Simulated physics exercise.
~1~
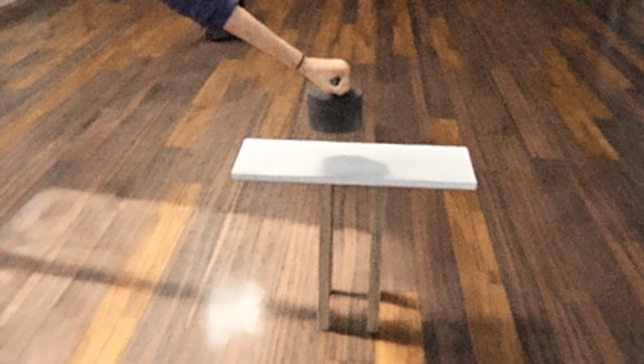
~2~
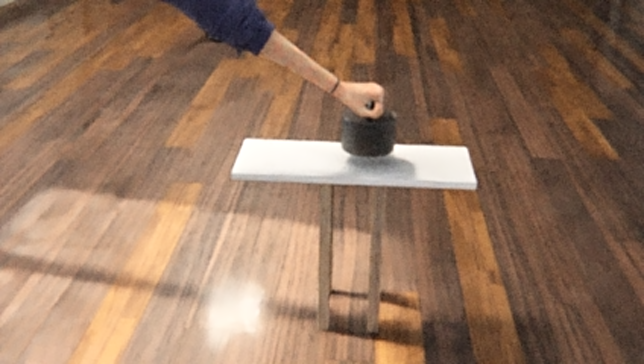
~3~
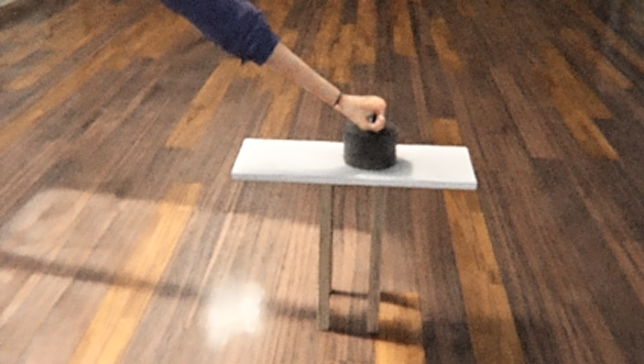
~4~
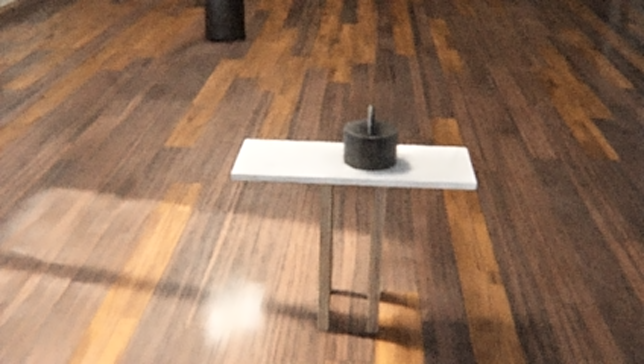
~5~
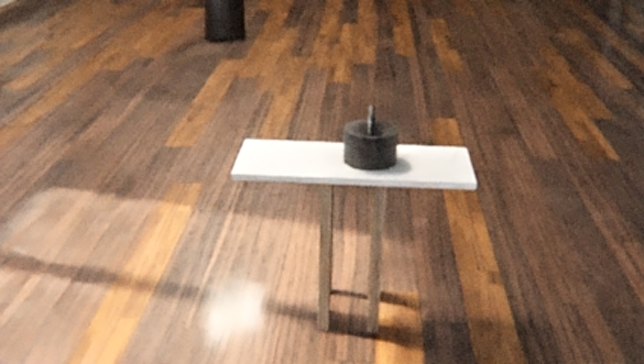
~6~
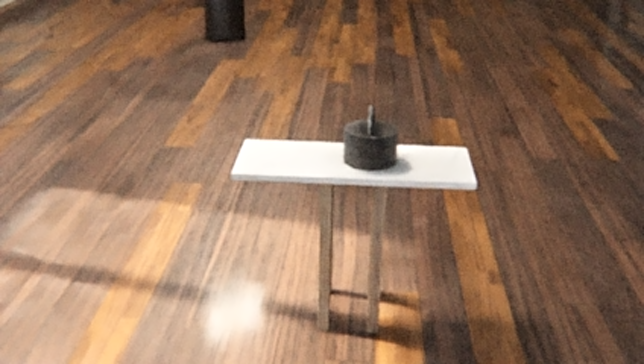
The video shows a hand lowering a dark cylindrical object with a thin upright handle onto a small white table on a wooden floor, setting it slightly right of centre. The hand lets go and withdraws, and the table stays steady with the object resting on top.
